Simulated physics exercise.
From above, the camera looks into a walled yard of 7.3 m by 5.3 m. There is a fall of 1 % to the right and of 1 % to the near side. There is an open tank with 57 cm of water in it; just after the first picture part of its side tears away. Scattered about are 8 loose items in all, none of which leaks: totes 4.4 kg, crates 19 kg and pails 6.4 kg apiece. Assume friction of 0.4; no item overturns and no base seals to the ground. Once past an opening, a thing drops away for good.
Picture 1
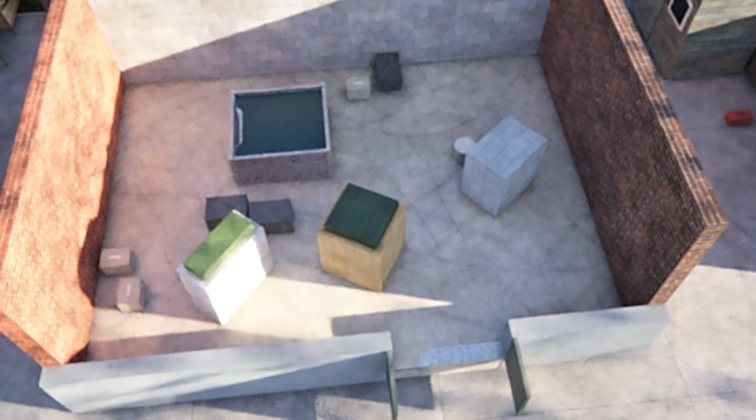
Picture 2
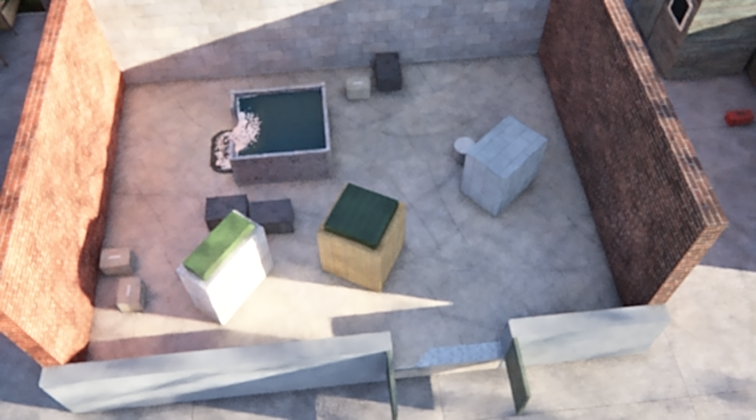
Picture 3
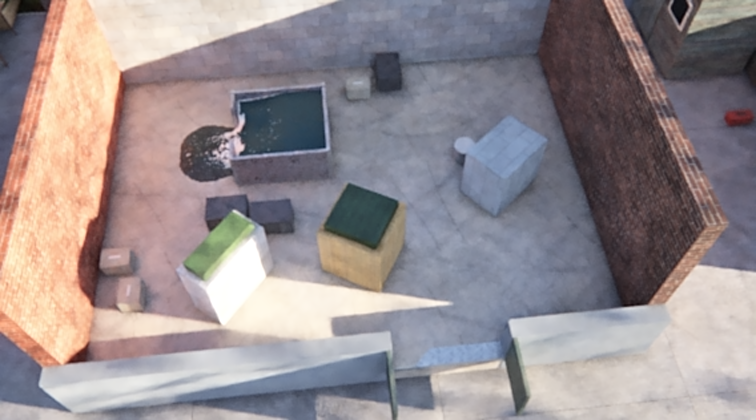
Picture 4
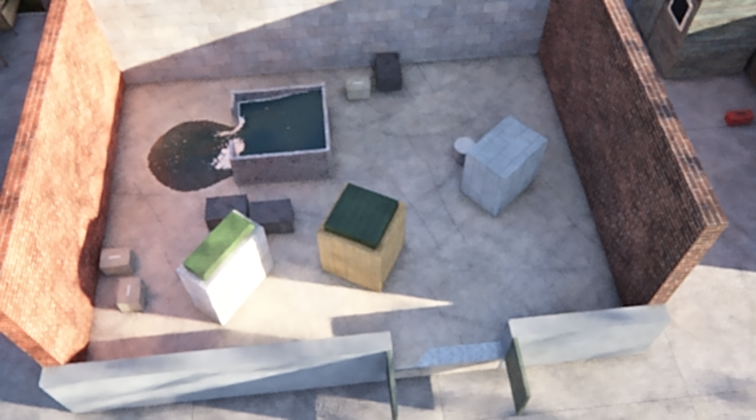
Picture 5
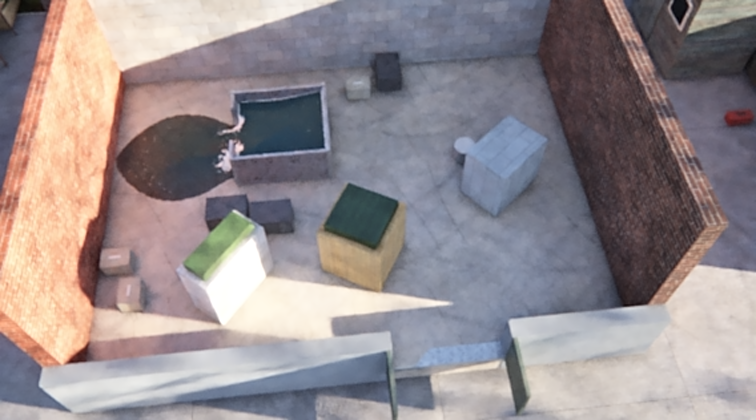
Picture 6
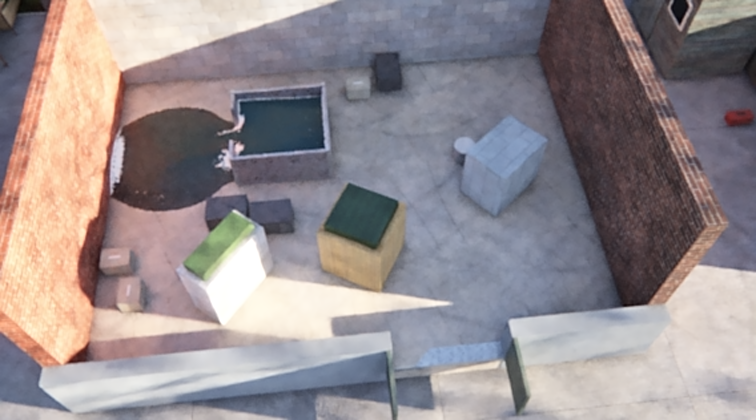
In a walled yard, water pours from a tank's left side and spreads to the brick wall.
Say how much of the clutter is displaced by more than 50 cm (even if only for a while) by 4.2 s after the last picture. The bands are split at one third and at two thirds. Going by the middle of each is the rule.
It falls between one and two thirds.
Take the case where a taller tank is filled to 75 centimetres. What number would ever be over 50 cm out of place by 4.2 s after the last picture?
It would come to 5 of them.
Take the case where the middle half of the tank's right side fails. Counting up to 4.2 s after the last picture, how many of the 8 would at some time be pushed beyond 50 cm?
Then 1 of them would.
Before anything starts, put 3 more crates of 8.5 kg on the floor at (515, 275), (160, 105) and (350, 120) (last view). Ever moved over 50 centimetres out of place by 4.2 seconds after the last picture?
So it's stays below, then gets above, then stays below.
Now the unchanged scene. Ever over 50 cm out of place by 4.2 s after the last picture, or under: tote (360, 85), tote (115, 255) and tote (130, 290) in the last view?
In turn: More, past it, more.
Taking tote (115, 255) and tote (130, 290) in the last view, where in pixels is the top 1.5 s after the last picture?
Estimated pixels: (129, 291) and (141, 313).
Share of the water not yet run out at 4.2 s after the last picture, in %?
I'd say some 100 percent hasn't gone yet.
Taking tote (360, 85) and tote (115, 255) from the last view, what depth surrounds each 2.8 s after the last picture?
I'd put it at 0 cm and 8 cm respectively.
Then, 0.4 s after the last picture 0 of 8 are over 50 cm from their spots; 0 afloat.
Then, 1.5 s after the last picture 1 of 8 are over 50 cm from their spots; 1 afloat.
Then, 2.8 s after the last picture 2 of 8 are over 50 cm from their spots; 1 afloat.
Then, 4.2 s after the last picture 4 of 8 are over 50 cm from their spots, and 4 have been at some point; 2 afloat.
